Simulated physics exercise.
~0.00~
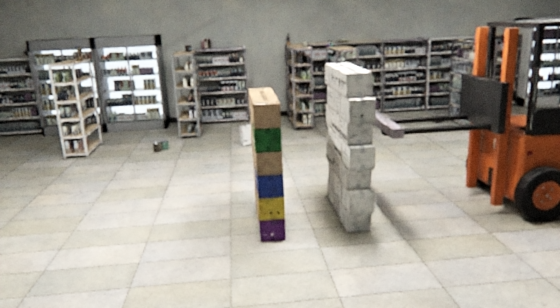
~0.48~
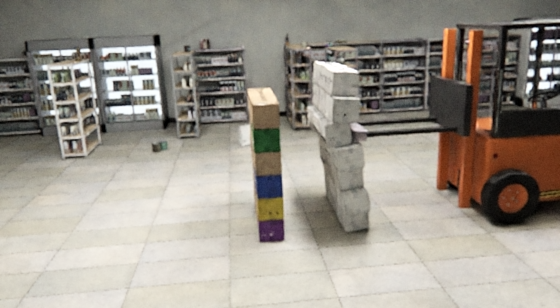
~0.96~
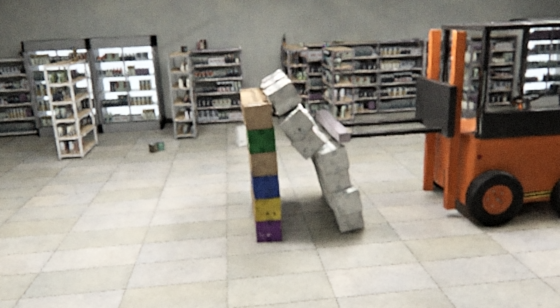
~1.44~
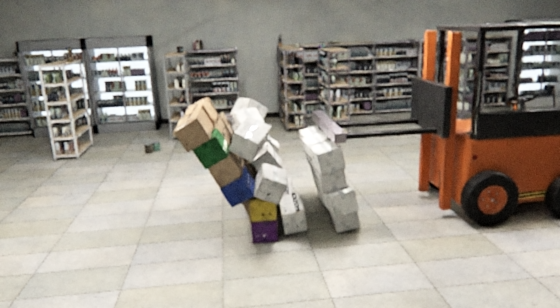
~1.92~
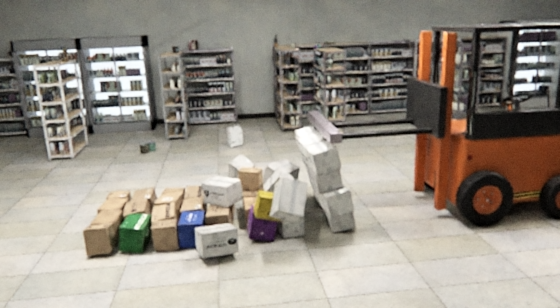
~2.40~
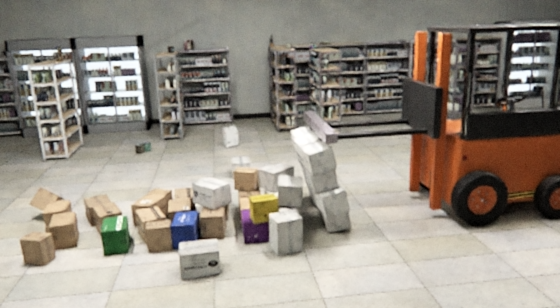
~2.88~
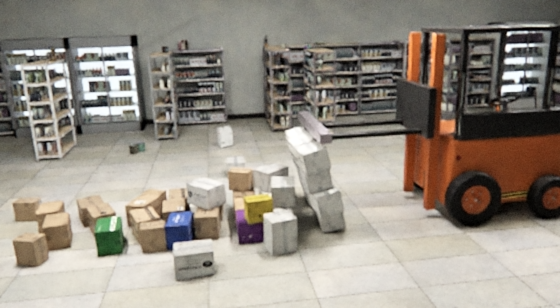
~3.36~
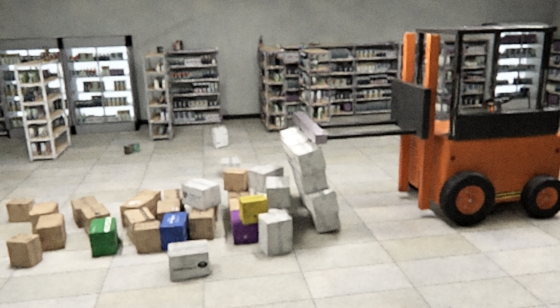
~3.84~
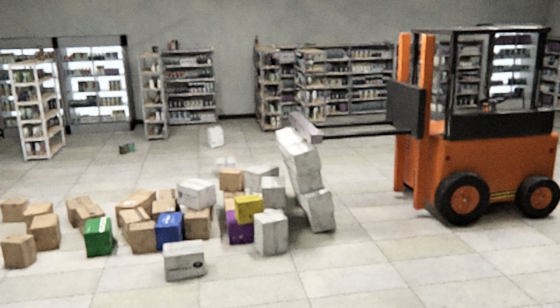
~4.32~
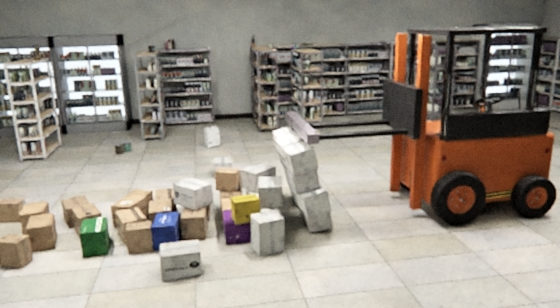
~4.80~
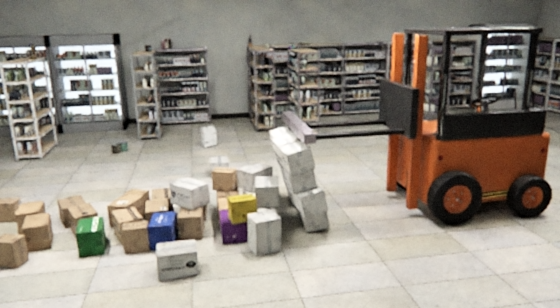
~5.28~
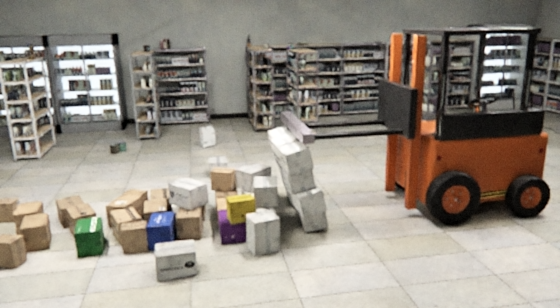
Orange forklift pushing a pale carton stack leftward into a coloured one, toppling both and leaving boxes strewn across the shop floor.
